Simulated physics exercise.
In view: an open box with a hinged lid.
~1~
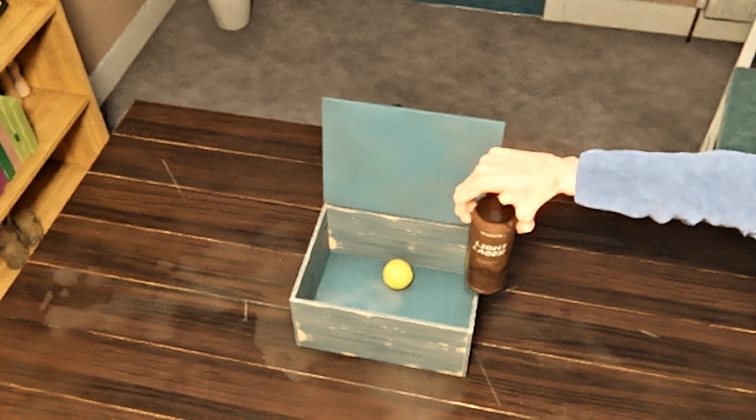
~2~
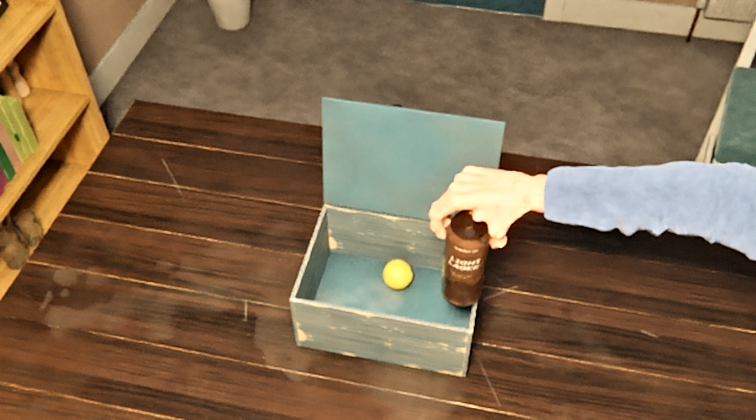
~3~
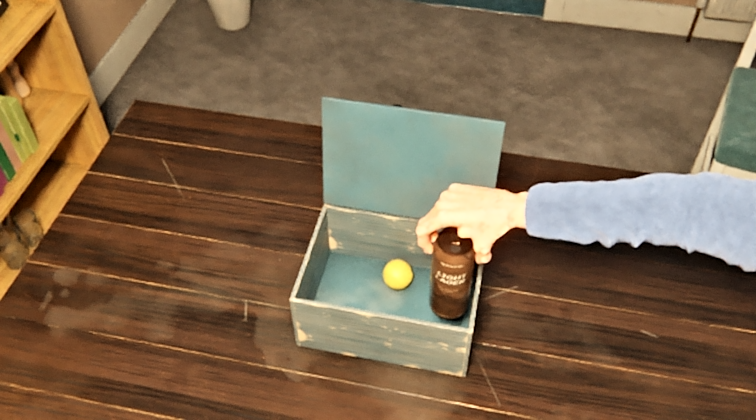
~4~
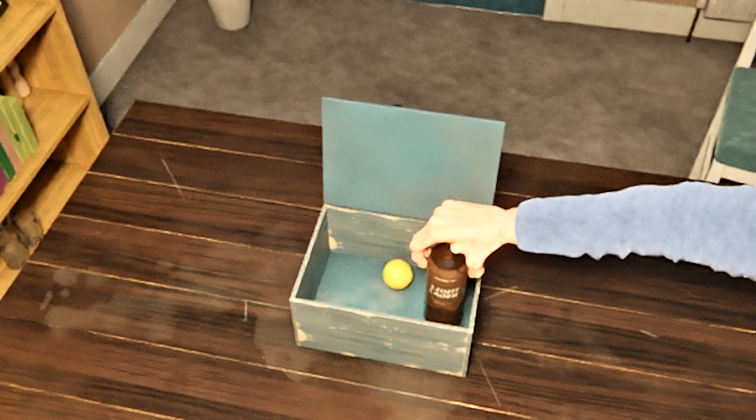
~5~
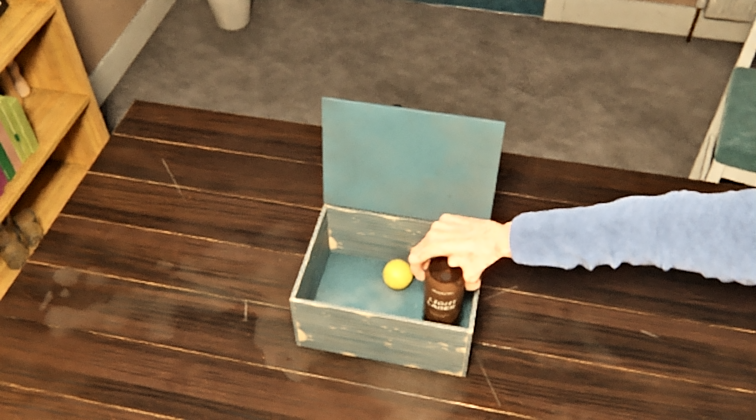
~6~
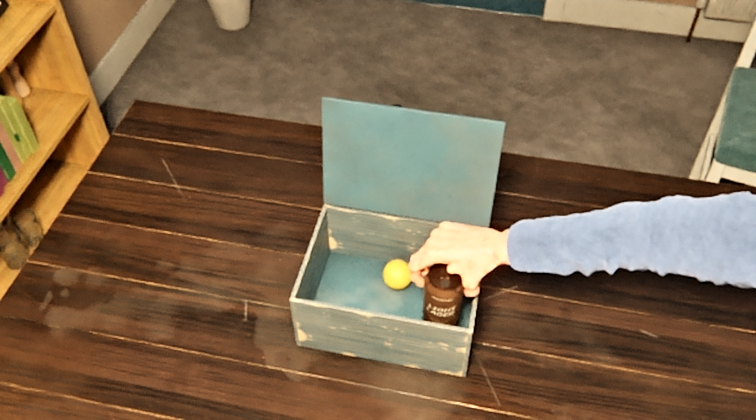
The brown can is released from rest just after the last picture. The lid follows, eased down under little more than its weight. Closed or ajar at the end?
The lid is held up.
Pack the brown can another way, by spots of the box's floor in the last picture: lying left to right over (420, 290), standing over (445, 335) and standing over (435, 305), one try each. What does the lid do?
First, it shuts flat; second, it is held up; third, it stays ajar.
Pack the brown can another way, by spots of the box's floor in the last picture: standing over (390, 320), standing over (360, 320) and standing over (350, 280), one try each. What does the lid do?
First, it will not close; second, it will not close; third, it stays ajar.
Then, 1.30 s later than the last frame, lid 78° above the rim.
Then, 1.70 s later than the last frame, lid 50° above the rim.
Then, 2.20 s later than the last frame, lid 20° above the rim.
When it is over, lid 20° above the rim; both as before. End places, in pixels of the last picture, brown can near (442, 307).
